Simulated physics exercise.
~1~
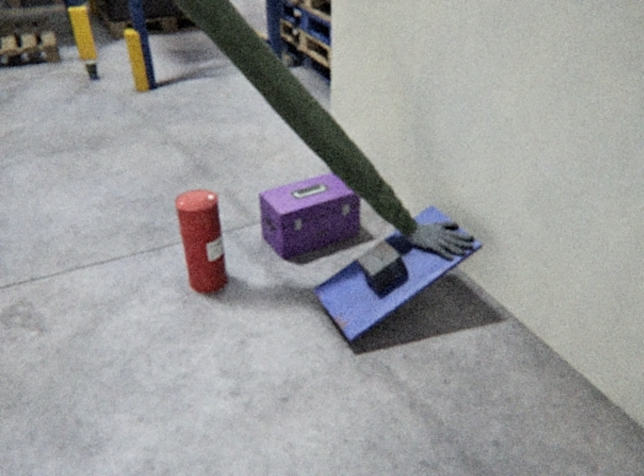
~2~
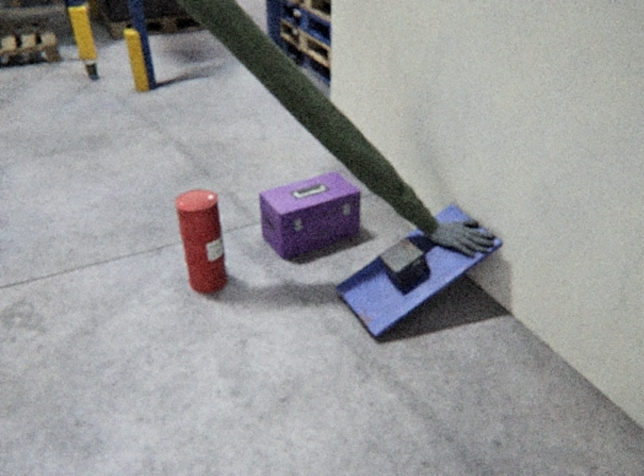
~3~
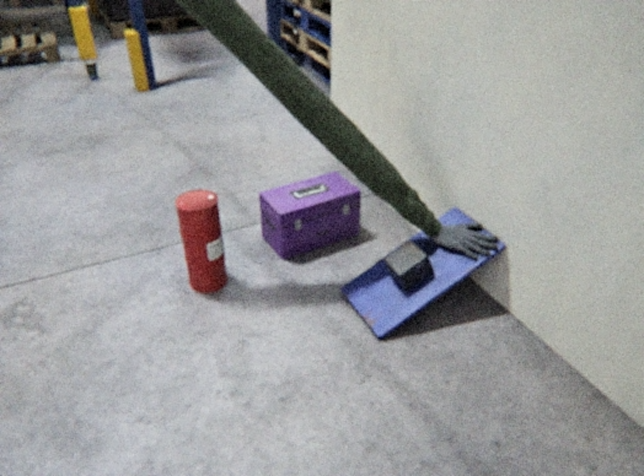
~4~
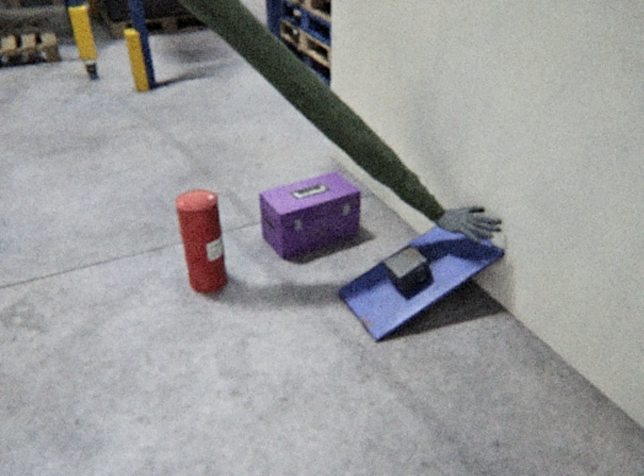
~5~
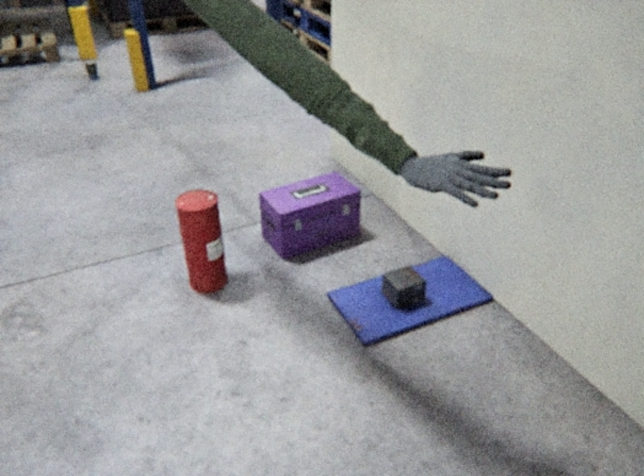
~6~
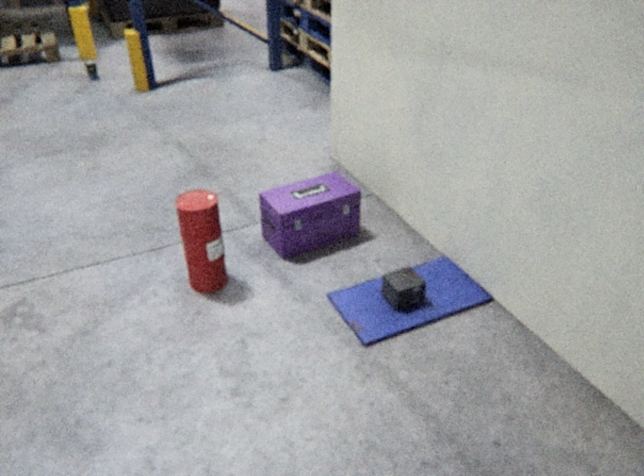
On a concrete floor beside a pale wall, a gloved hand leaned a blue board carrying a small dark block against the wall and let go, but the board slid down flat, the block still on it, near a purple toolbox and red canister.
